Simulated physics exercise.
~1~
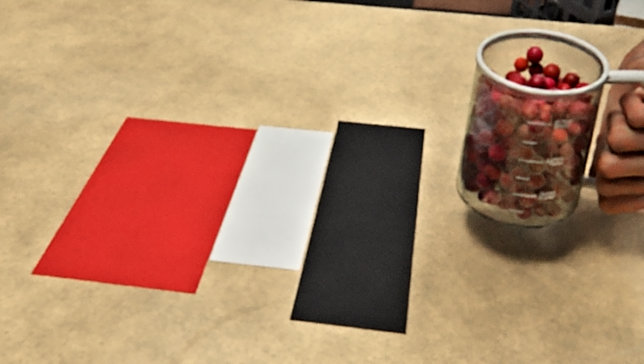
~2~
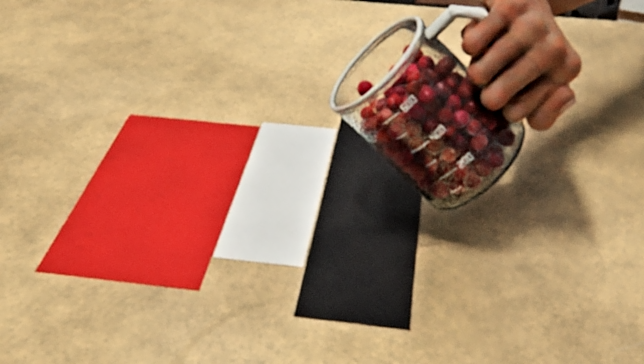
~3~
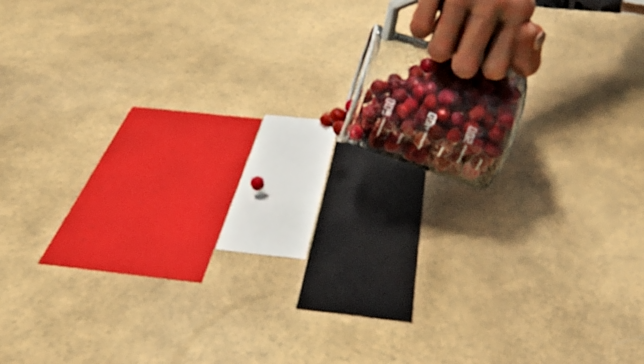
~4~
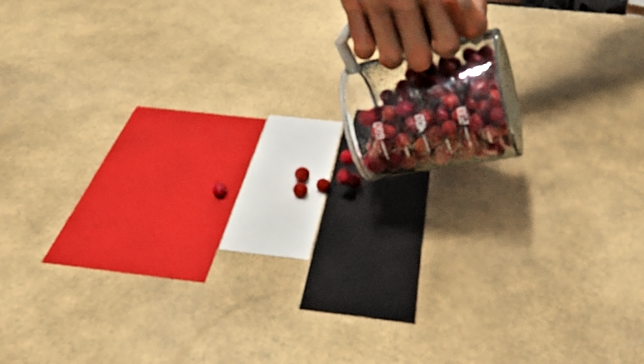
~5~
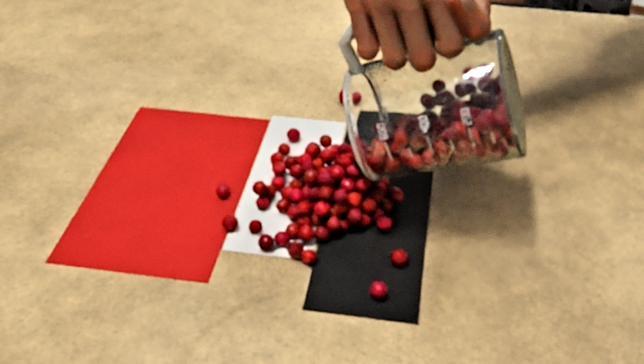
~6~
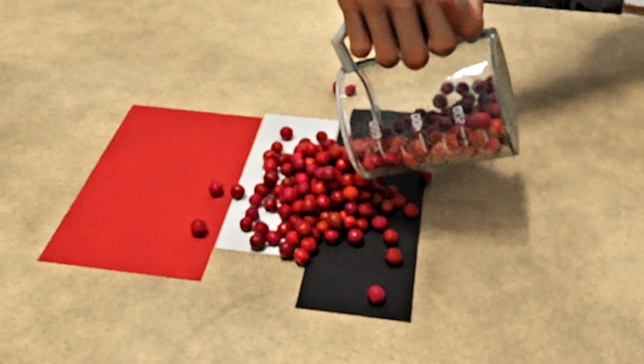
A glass jug full of red cranberries, held by a worker's hand at the right, moves left toward three flat mats, red, white and black, lying side by side on a tan table. The hand tips it toward the left above the black mat until it lies nearly on its side. A few berries drop out first, one rolling across the white mat to the red. Then many more pour out, heaping over the white and black mats. At the end, the jug stays tipped, still partly full, with a few strays on the red mat.
